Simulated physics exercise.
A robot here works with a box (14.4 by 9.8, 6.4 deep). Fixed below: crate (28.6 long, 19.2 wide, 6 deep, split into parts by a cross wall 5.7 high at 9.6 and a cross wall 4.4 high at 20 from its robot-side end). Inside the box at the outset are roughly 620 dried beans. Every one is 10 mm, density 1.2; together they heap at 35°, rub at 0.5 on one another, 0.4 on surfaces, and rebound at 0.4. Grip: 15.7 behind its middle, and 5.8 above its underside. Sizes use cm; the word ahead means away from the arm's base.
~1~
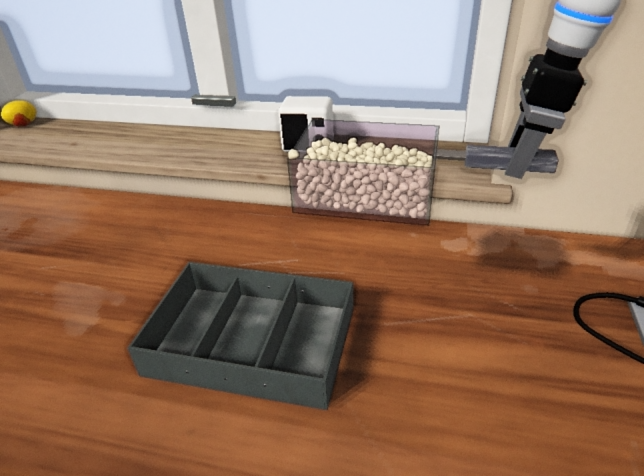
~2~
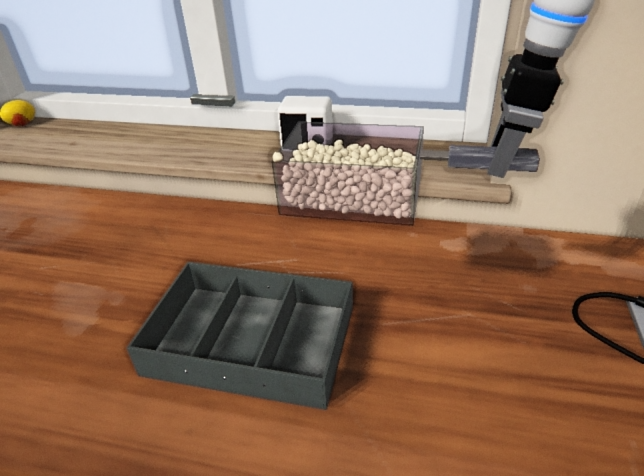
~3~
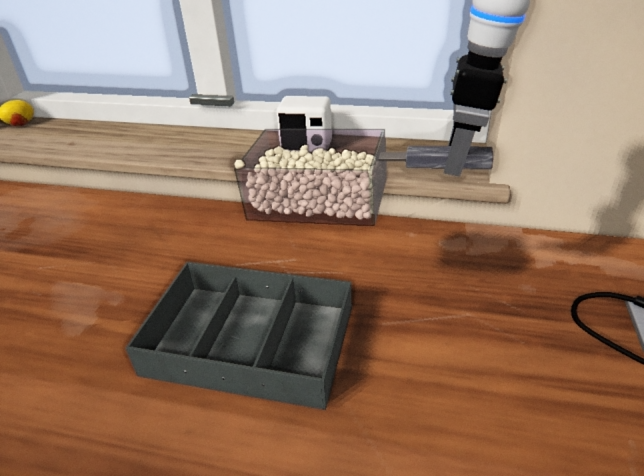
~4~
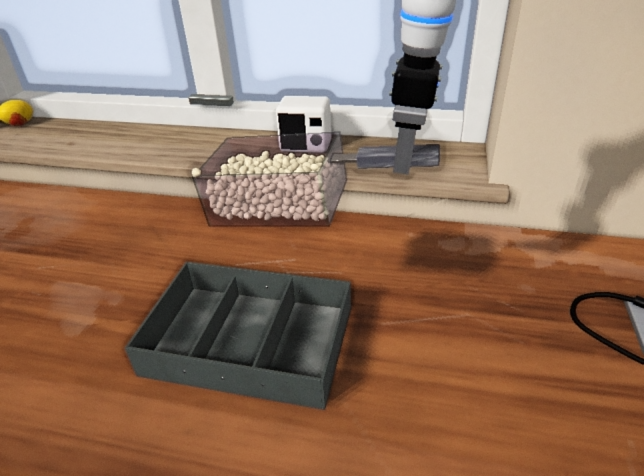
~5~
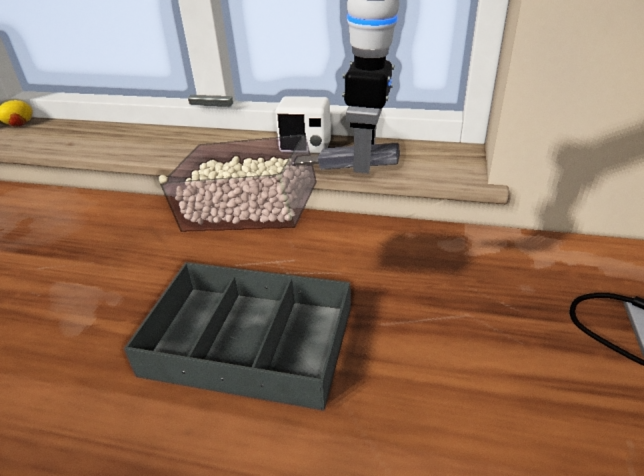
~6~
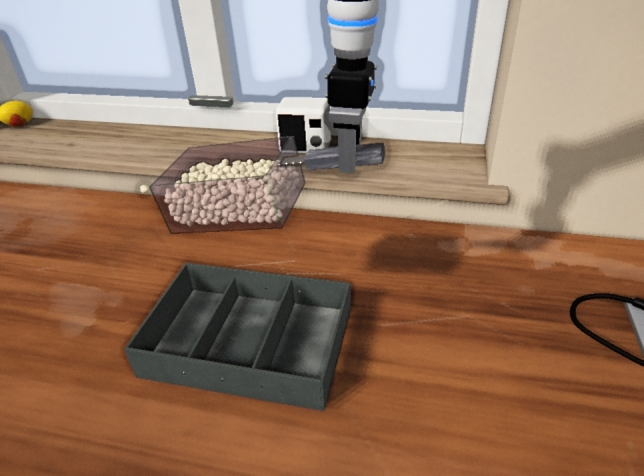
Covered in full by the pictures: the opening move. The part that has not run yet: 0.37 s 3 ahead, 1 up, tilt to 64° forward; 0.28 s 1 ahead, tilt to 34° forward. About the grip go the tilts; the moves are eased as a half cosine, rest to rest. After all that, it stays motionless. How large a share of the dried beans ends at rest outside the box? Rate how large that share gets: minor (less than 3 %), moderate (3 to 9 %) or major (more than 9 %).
It is minor.
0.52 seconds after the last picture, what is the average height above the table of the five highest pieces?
They're roughly 28 centimetres up.
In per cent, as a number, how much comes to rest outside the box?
Estimate: Roughly 0 %.
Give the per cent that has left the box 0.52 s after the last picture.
Around 0 percent at that moment.
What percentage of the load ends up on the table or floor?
Estimate: Near 0 %.
Then, 0.26 s later, tilted 53° forward, highest piece 27 above the table; 619 in the box, 1 in the far-side part.
Then, 0.52 s later, tilted 47° forward, highest piece 28 above the table; 619 in the box, 1 in the far-side part.
Then, 0.85 s later, tilted 34° forward, highest piece 28 above the table; 619 in the box, 1 in the far-side part.
Then, 1.90 s later, tilted 34° forward, highest piece 28 above the table; 619 in the box, 1 in the far-side part.
At rest, 619 in the box, 1 in the far-side part. That is 0 % outside the box.
